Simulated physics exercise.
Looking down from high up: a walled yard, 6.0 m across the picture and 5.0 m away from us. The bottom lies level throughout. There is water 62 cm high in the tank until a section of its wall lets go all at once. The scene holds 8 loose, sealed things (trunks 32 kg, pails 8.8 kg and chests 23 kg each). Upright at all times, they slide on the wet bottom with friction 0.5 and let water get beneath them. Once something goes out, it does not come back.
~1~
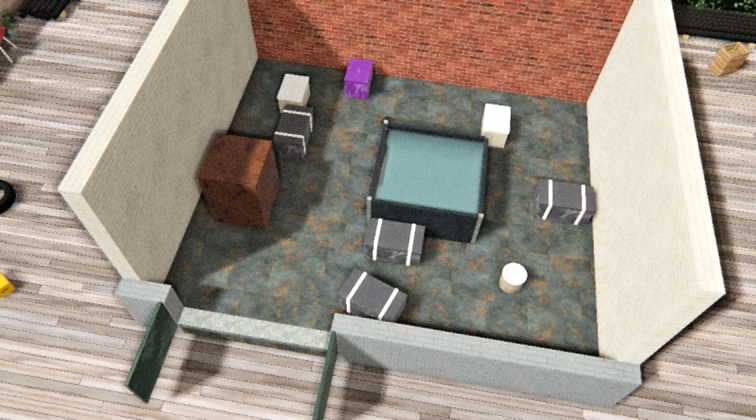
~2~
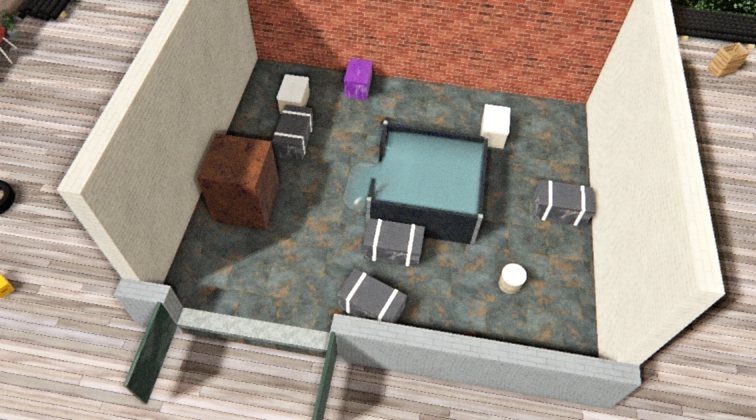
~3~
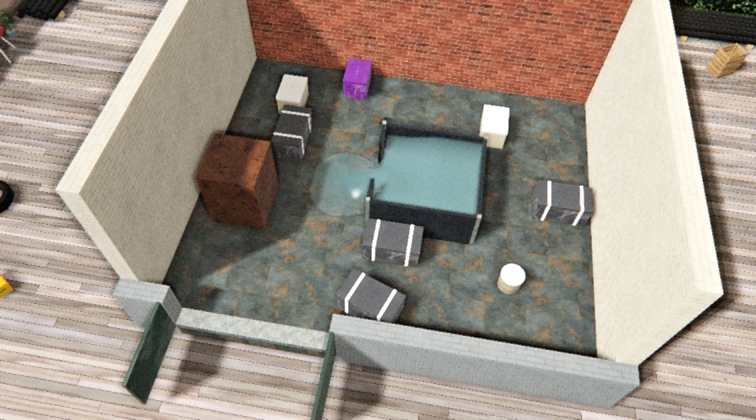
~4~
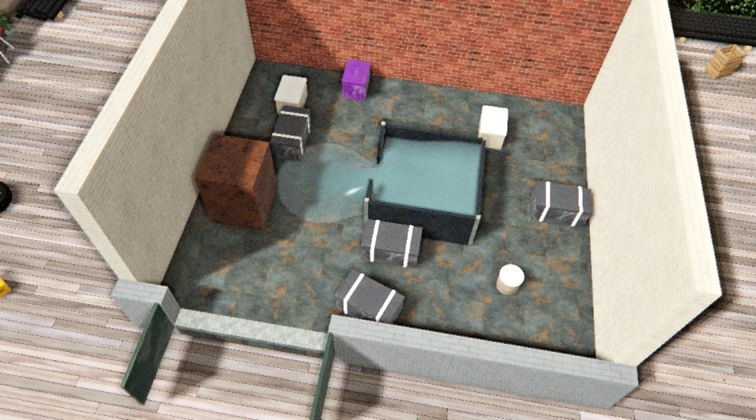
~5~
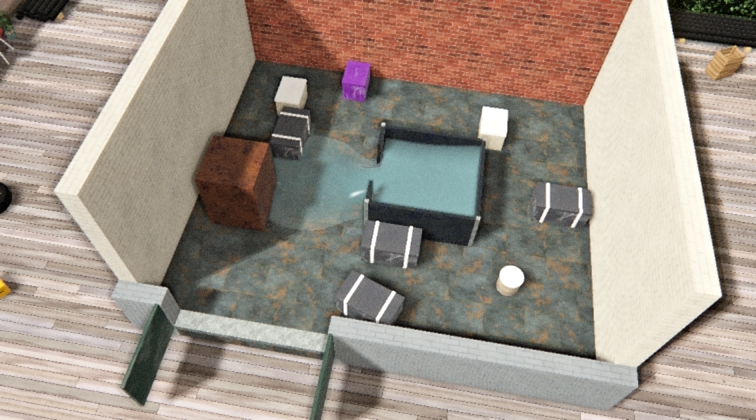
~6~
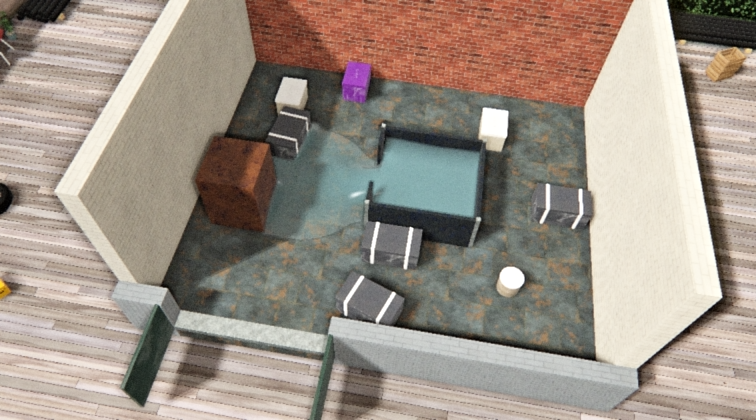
Water pours out of the tank's open left side and spreads across the floor toward the brown box.
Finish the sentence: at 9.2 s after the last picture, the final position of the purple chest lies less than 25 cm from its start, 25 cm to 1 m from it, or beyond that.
The final position of the purple chest lies 25 cm to 1 m from its start.
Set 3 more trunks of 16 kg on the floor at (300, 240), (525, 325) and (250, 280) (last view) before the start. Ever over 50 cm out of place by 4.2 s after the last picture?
Going one by one: Too far, not far enough, too far.
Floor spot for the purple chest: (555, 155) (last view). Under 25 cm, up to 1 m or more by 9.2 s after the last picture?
What happens is that it keeps still.
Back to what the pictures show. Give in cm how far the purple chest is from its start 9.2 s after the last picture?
About 50 cm.
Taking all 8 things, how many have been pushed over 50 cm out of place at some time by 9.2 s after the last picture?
I count 3 of them.
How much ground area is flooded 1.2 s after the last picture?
Close to 12 m2, I'd say.
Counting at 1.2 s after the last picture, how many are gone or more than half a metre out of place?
By then the count is 1.
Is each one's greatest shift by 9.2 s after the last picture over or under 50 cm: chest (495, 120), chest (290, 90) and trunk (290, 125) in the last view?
Well, going one by one, it's not that far, too far and too far.
Then, 1.2 s after the last picture the purple chest is near (357, 74), 0.0 m from its start, aground; 0 of 8 are out; 0 afloat.
Then, 3.8 s after the last picture the purple chest is near (382, 81), 0.5 m from its start, aground; 0 of 8 are out; 1 afloat.
Then, 6.2 s after the last picture the purple chest is near (385, 82), 0.5 m from its start, aground; 0 of 8 are out; 1 afloat.
Then, 9.2 s after the last picture the purple chest is near (385, 82), 0.5 m from its start, aground; 0 of 8 are out; 0 afloat.
